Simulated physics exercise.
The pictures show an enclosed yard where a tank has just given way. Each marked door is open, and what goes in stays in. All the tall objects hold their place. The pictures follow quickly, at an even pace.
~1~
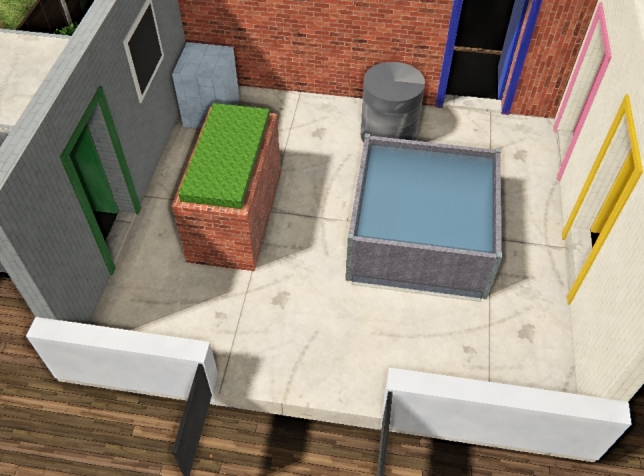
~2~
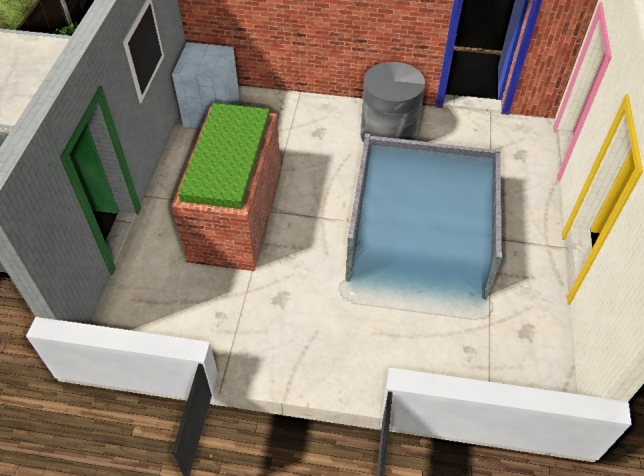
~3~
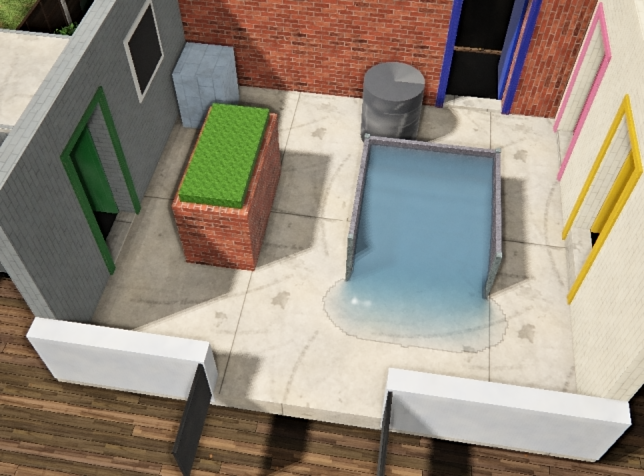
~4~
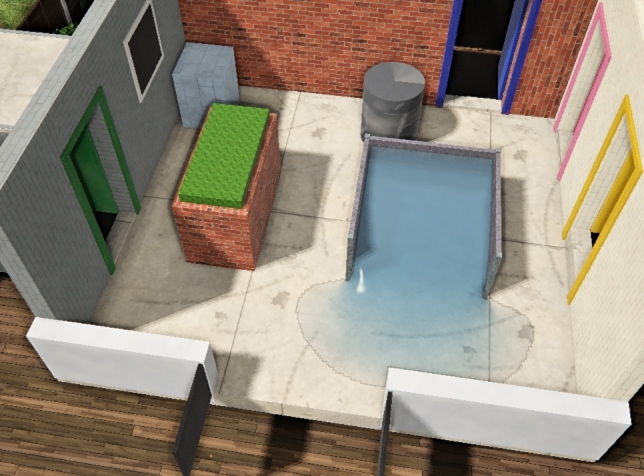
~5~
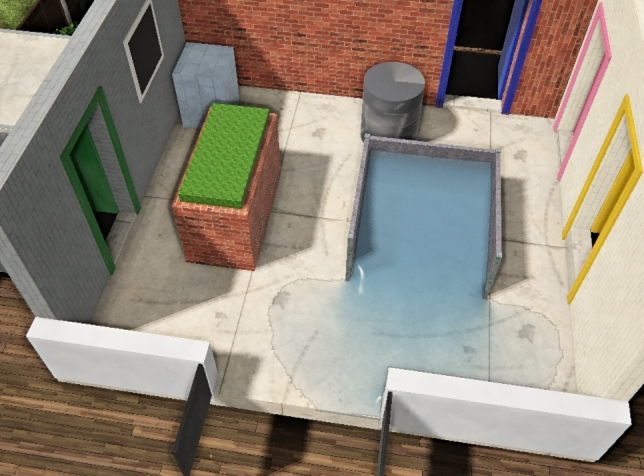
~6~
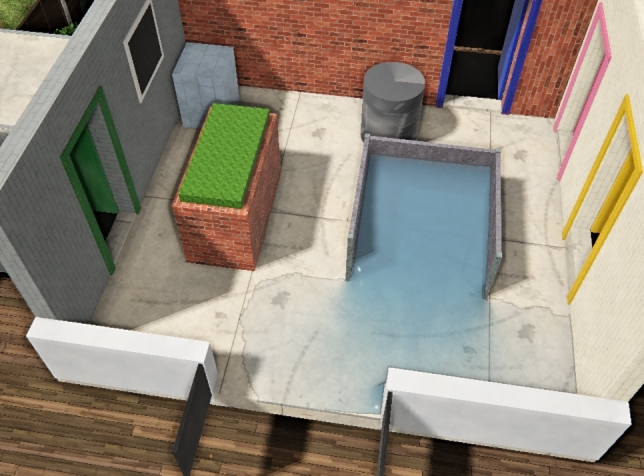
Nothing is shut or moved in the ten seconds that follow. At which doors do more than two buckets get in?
One by one: The green door admits no more than that; the pink door lets in a lot; the yellow door admits no more than that; the blue door lets in a lot.
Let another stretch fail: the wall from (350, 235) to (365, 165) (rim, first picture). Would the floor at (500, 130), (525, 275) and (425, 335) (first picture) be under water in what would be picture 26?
One after the other: Awash, clear, free of water.
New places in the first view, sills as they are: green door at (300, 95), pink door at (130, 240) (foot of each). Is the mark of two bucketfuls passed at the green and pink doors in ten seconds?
In short: Green door holds, pink door keeps below it.
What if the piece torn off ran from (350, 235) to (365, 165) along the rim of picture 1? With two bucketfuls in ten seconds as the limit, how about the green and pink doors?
My reading: The green door passes that mark; the pink door is over.
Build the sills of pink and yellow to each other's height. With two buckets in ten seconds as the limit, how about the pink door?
Then: Pink stays under.
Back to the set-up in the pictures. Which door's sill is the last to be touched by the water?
I say the door marked green.
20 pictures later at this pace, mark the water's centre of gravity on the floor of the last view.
Near (432, 291).
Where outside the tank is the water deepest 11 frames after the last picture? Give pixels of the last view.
At about (566, 424).
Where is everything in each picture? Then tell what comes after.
The tank at (427, 197) is whole and still, in the first frame.
The front is at (484, 311), out from the gap at (419, 271), in the second frame.
The front is at (499, 326), out from the gap at (418, 274), in the third frame.
The front is at (509, 367), out from the gap at (418, 276), in the fourth frame.
Water pours out at (418, 277) and has run to a hidden place, in the fifth frame.
Water pours out at (418, 277) and has run to a hidden place, in the sixth frame.
A moment on, water covers 25 % of the floor; the green door not reached, the pink door not reached, the yellow door not reached, the blue door not reached.
Next, water covers 30 % of the floor; the green door not reached, the pink door not reached, the yellow door wet at the sill, nothing in, the blue door not reached.
Then, water covers 50 % of the floor; the green door wet at the sill, nothing in, the pink door wet at the sill, nothing in, the yellow door wet at the sill, nothing in, the blue door under two buckets in.
Later, water covers 80 % of the floor; the green door wet at the sill, nothing in, the pink door over two buckets in, the yellow door wet at the sill, nothing in, the blue door over two buckets in.
In the end, water covers 90 % of the floor; the green door under two buckets in, the pink door over two buckets in, the yellow door wet at the sill, nothing in, the blue door over two buckets in.
